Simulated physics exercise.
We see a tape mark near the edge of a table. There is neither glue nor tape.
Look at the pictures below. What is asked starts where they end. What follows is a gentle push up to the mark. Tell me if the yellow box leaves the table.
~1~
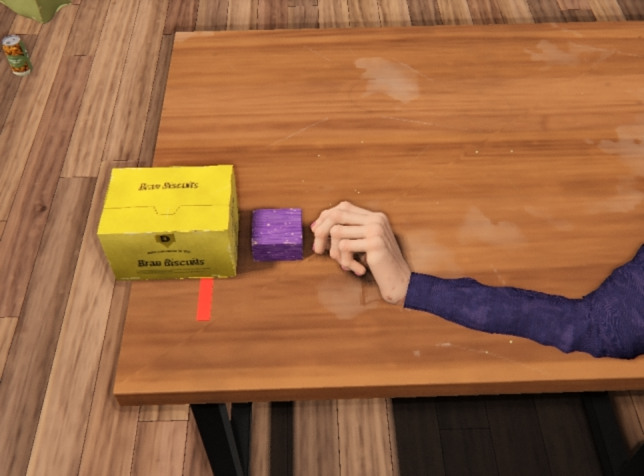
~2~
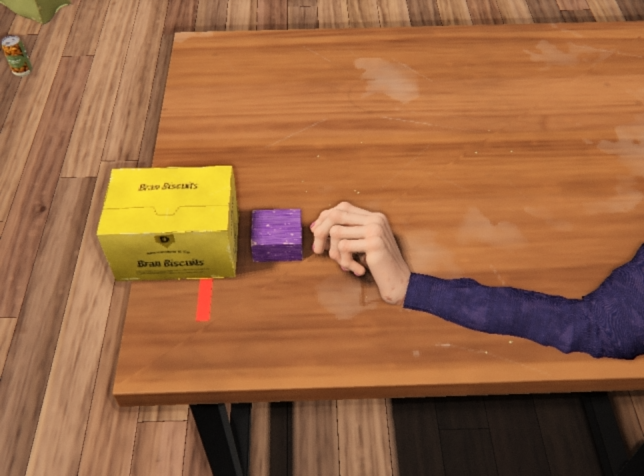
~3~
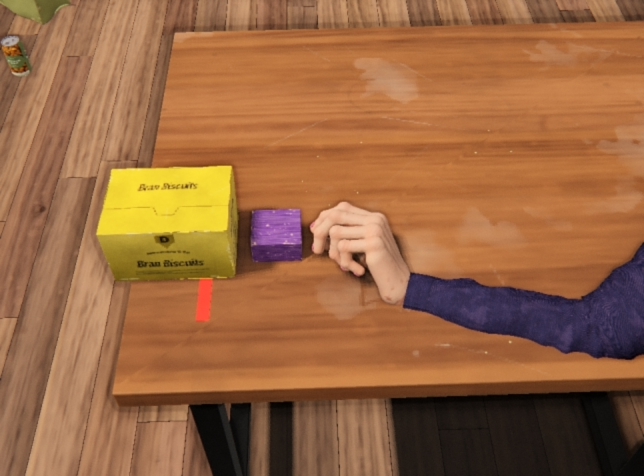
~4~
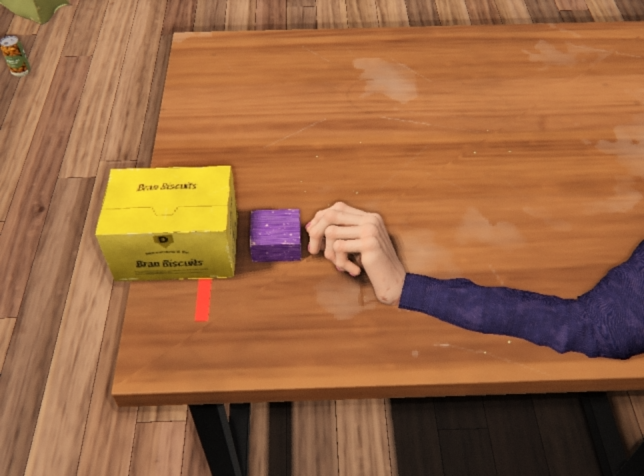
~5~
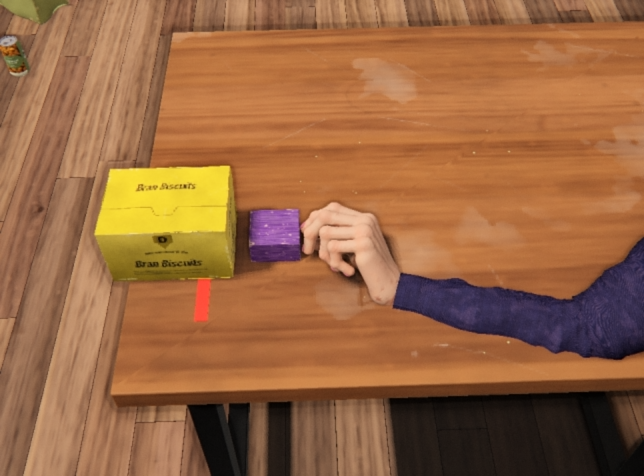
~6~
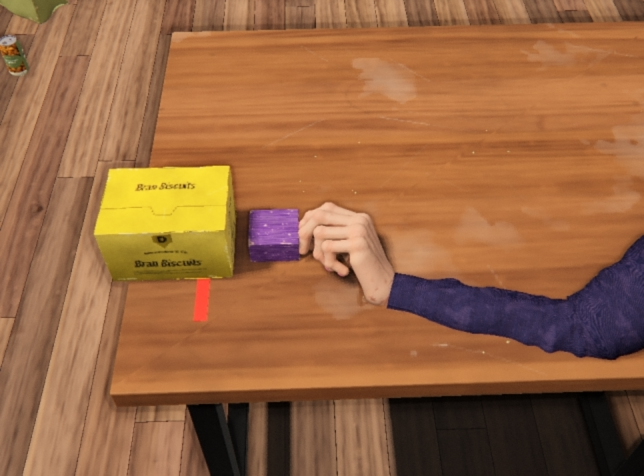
What happens is that the yellow box tumbles off.
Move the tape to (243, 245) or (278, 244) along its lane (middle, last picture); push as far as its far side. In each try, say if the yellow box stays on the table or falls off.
Try one: It is lost over the side; try two: It never leaves the tabletop.
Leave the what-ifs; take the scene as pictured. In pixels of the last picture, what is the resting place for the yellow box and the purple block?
Final spots: Roughly (174, 456); roughly (174, 238).
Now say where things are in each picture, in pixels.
In the first picture, yellow box (174, 223); purple block (278, 235).
In the second picture, yellow box (174, 224); purple block (277, 235).
In the third picture, yellow box (173, 224); purple block (277, 235).
In the fourth picture, yellow box (173, 224); purple block (276, 236).
In the fifth picture, yellow box (172, 224); purple block (275, 236).
In the sixth picture, yellow box (171, 224); purple block (275, 235).
Then, 1.04 s past the last view, yellow box leaning 39° off how it started near (92, 239).
Then, 1.22 s past the last view, yellow box in the air near (98, 339).
Then, 1.36 s past the last view, yellow box in the air near (127, 446).
Finally, the yellow box falls off the table, near (174, 457).
